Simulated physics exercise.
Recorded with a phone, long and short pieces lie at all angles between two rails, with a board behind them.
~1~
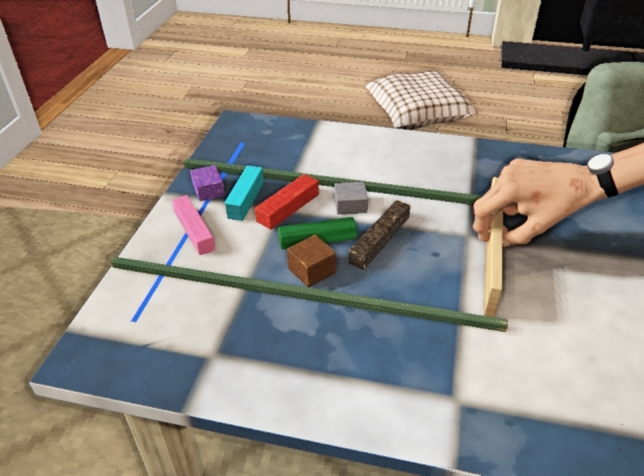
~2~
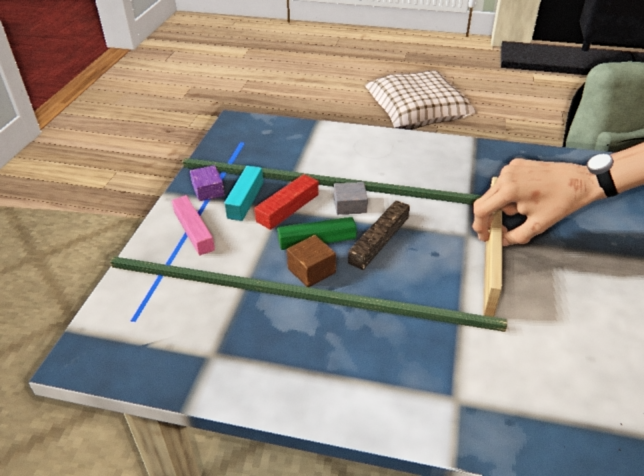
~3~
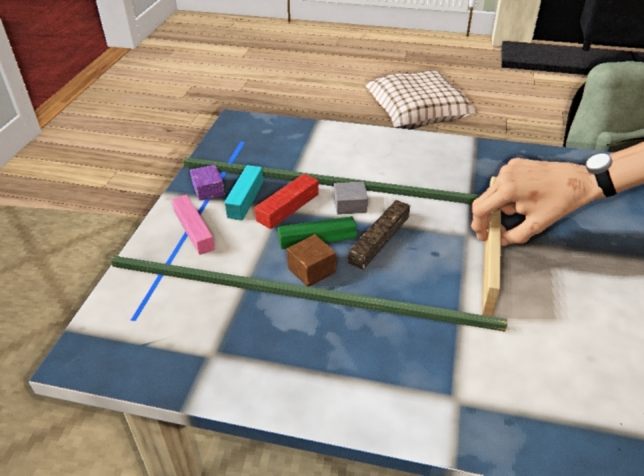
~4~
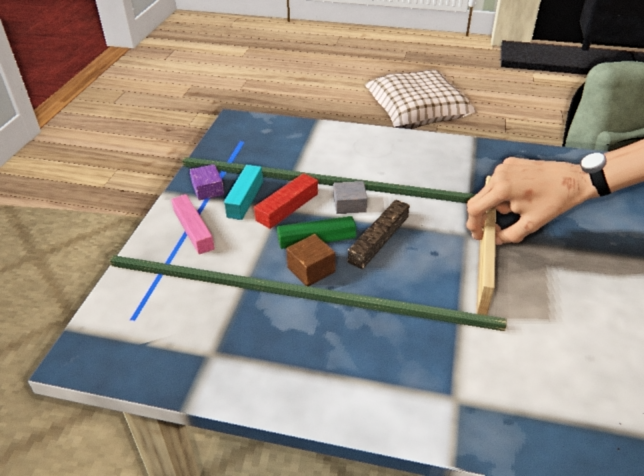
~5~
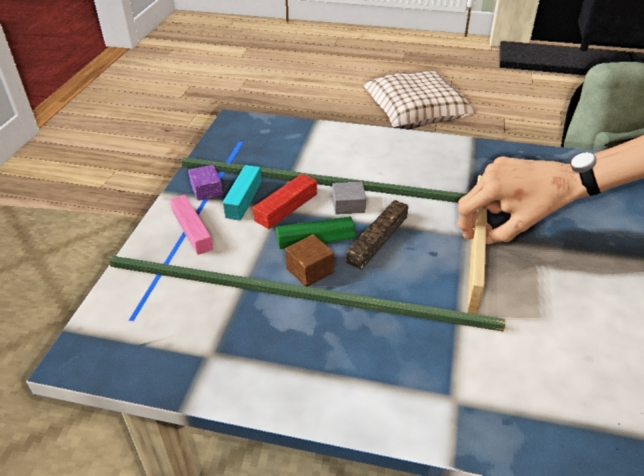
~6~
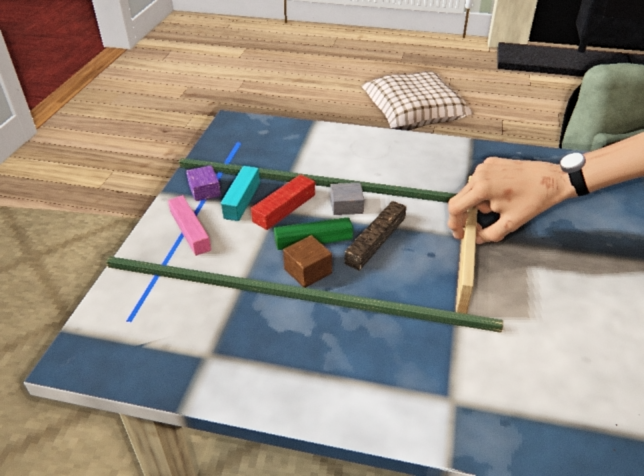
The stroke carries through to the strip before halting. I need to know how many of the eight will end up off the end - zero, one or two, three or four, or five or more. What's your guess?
Count: Three or four.
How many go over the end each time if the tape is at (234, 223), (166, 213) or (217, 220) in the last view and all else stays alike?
1, 6, 1.
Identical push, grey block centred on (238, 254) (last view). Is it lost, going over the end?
In the end it hangs on.
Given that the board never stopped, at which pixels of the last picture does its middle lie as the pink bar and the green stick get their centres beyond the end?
First it's close to (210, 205), next close to (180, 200).
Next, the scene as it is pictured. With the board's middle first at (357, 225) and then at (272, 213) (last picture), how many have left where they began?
At the first place 3, at the second 8.
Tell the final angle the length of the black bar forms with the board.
The angle is about 0 degrees.
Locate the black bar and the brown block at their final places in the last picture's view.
The black bar stops around (187, 207); the brown block around (151, 246).
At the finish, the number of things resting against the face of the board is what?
Number: 2.
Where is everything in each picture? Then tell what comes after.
In the first picture, purple block (208, 183); pink bar (193, 224); turquoise stick (245, 193); board (494, 243); tape (198, 217).
In the second picture, pink bar (193, 225); black bar (380, 234).
In the third picture, turquoise stick (245, 192); brown block (312, 260).
In the fourth picture, purple block (207, 182); green stick (317, 232).
In the fifth picture, pink bar (191, 224); grey block (349, 198).
In the sixth picture, purple block (204, 183); pink bar (189, 225); turquoise stick (241, 193); board (468, 241); tape (193, 217).
Soon after, none off yet; purple block at rest near (204, 183); pink bar at rest near (189, 225); turquoise stick at rest near (241, 193).
After that, none off yet; purple block moving near (196, 182); pink bar moving near (182, 227); turquoise stick displaced a little near (217, 192).
In the end, the number that fall off is three or four; gone, red bar, turquoise stick, pink bar and purple block.
